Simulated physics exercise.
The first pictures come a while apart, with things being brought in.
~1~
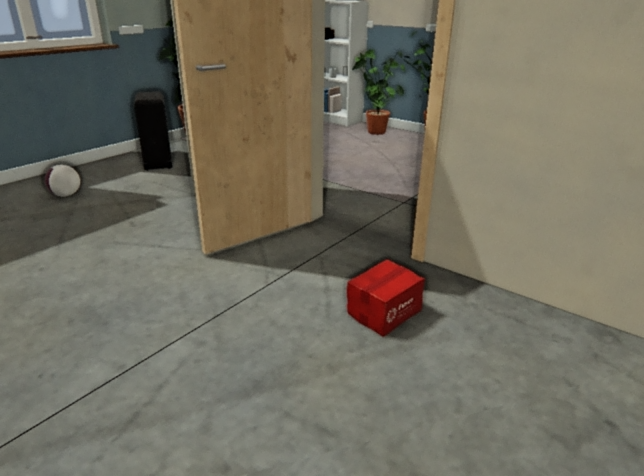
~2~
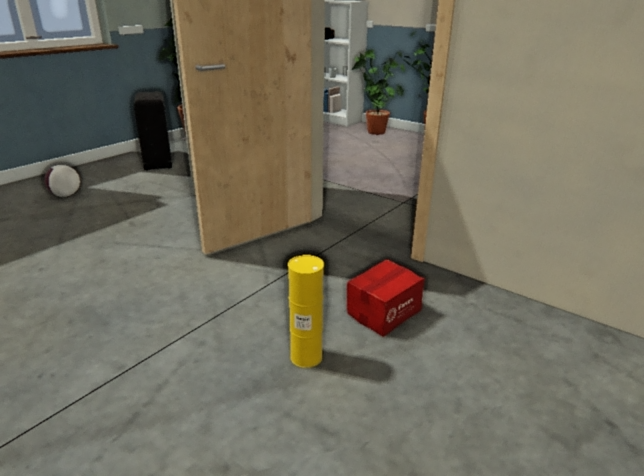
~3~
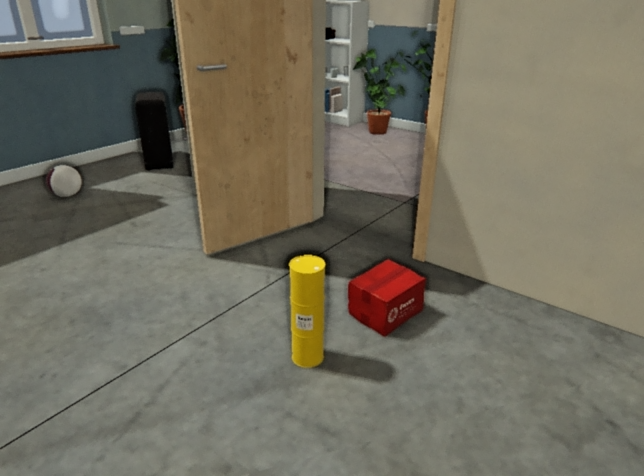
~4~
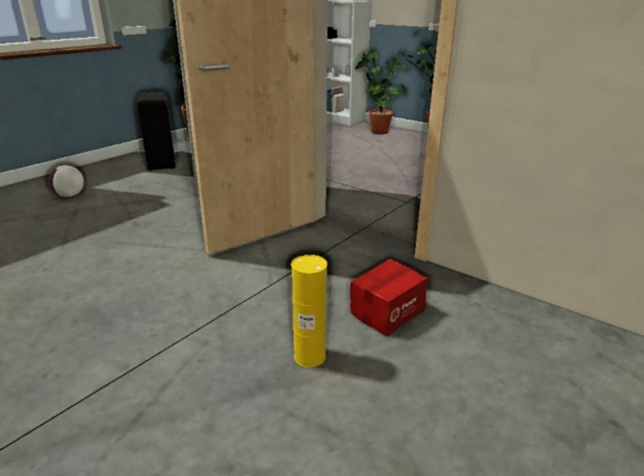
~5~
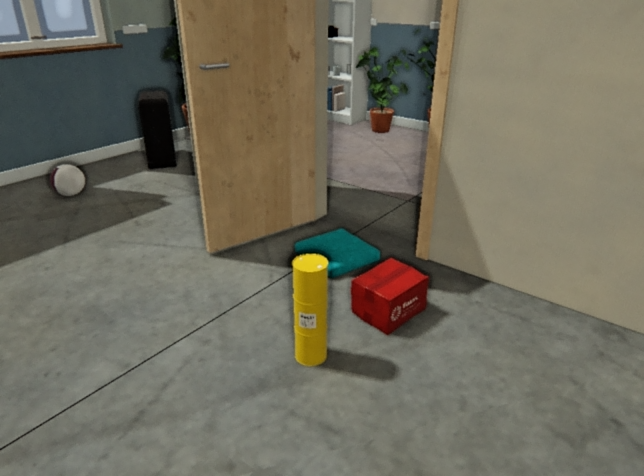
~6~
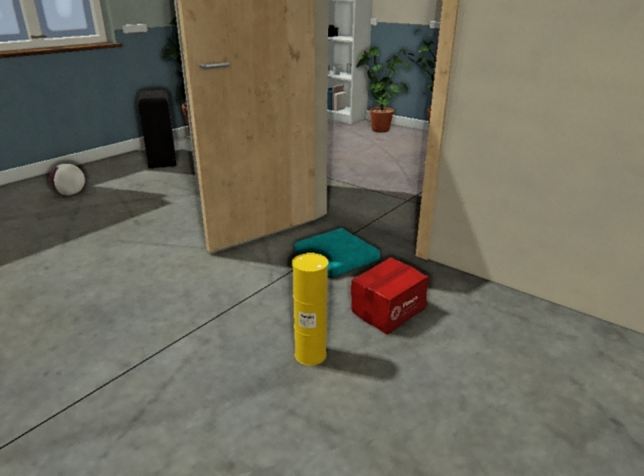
Nothing is seen travelling across the floor, but a yellow canister appears to the left of a red parcel, and later a turquoise cushion appears behind them near the doorway. The view looks slightly down on a grey-floored room with blue and cream walls, barely shifting throughout. A wooden door stands wide open and still, with a pale ball at left and a potted plant and white shelves beyond.
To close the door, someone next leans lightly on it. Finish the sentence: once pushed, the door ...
... never meets the frame.
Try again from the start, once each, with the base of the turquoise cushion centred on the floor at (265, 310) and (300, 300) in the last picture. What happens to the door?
Well, on try one it completes its arc, and on try two it completes its arc.
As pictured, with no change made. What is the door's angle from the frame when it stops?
Roughly 30°.
Then, 0.90 s on from there, open by 74°.
Then, 1.30 s on from there, open by 50°; turquoise cushion shifted a little near (363, 254).
Then, 1.50 s on from there, open by 37°; turquoise cushion shifted about its own width near (378, 254).
In the end, open by 28°; moved from the start, turquoise cushion; the other 2 unmoved. At the end, from the last picture's camera, turquoise cushion near (388, 254).
